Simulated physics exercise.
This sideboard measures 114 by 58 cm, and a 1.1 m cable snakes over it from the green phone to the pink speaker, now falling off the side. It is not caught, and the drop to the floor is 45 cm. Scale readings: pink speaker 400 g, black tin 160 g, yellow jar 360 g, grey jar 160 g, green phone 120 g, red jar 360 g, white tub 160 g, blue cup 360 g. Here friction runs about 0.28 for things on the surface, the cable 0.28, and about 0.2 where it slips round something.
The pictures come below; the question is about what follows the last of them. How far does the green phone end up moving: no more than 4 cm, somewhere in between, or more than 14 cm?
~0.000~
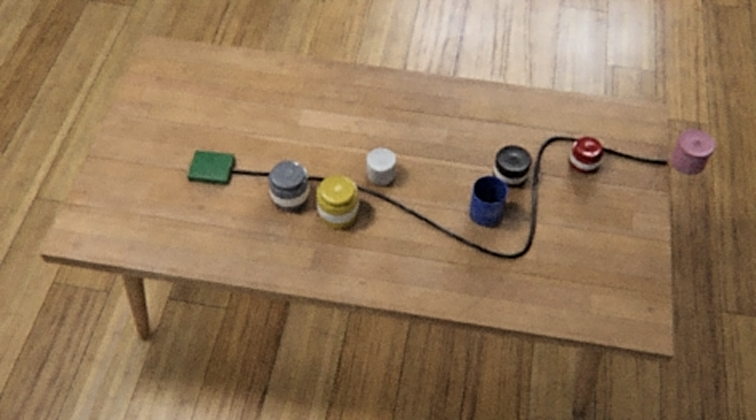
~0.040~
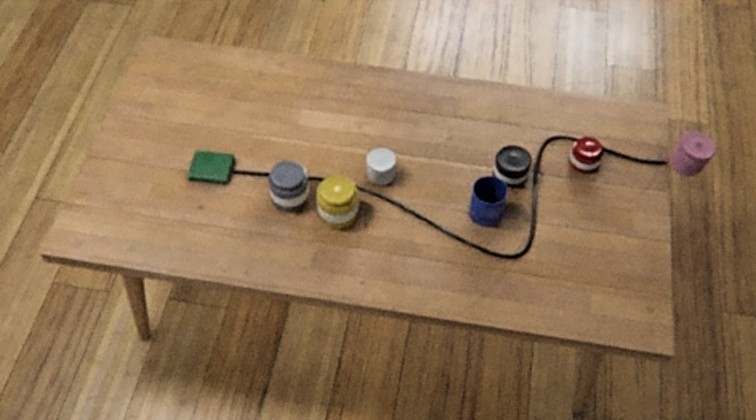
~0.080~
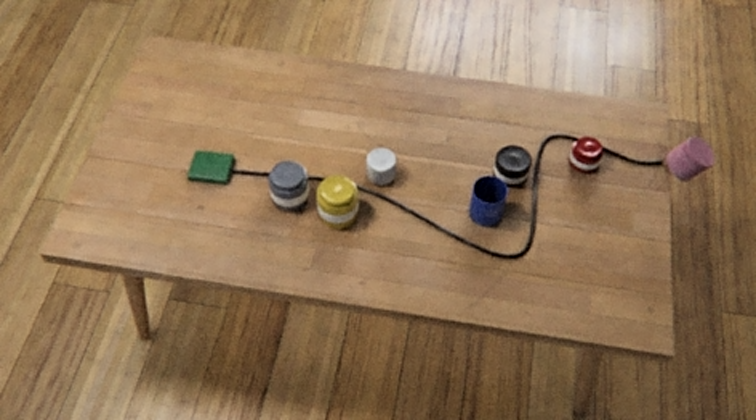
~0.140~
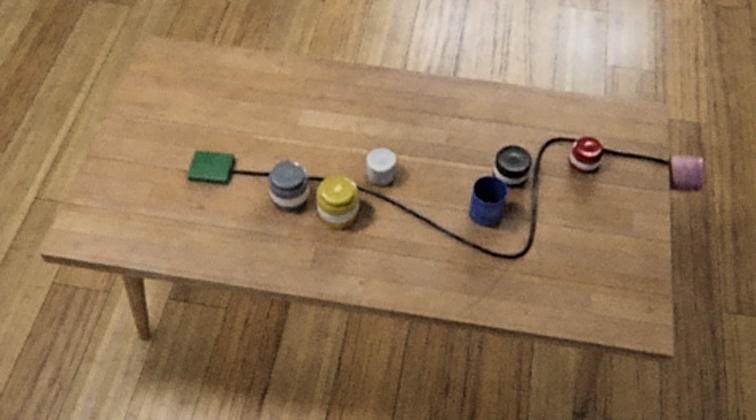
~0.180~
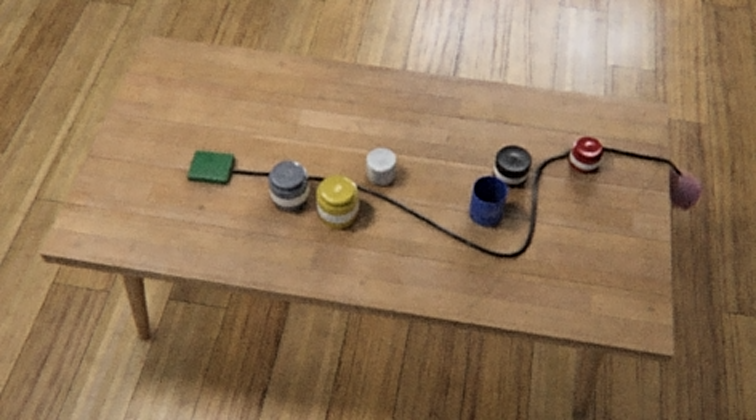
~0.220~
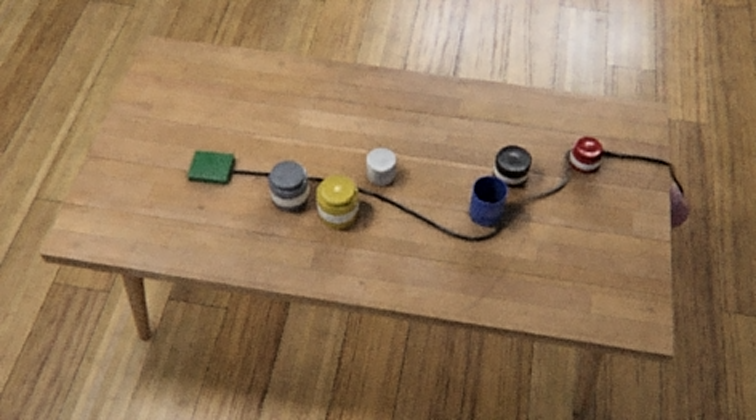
I'd predict it relocates a large distance.
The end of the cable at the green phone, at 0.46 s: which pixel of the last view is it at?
It's at around pixel (302, 183).
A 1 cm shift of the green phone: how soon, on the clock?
Green phone 0.28 s.
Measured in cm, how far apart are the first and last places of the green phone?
The green phone ends up 20 cm from where it started.
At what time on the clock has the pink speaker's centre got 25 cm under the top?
At about 0.30 s.
At 0.5 s, the cable's tail end at (302, 183); green phone 15 cm off its start, red jar 8 cm off its start, blue cup 6 cm off its start.
At 0.7 s, the cable's tail end at (309, 183); green phone 19 cm off its start, red jar 8 cm off its start, blue cup 7 cm off its start.
At 1.0 s, the cable's tail end at (309, 183); green phone 19 cm off its start at (310, 162), red jar 8 cm off its start at (616, 176), blue cup 7 cm off its start at (484, 161).
At 1.2 s, the cable's tail end at (309, 183); green phone 19 cm off its start, red jar 8 cm off its start, blue cup 7 cm off its start.
At 2.4 s, the cable's tail end at (309, 183); green phone 19 cm off its start at (310, 162), red jar 8 cm off its start at (616, 176), blue cup 7 cm off its start at (484, 161), pink speaker over the edge.
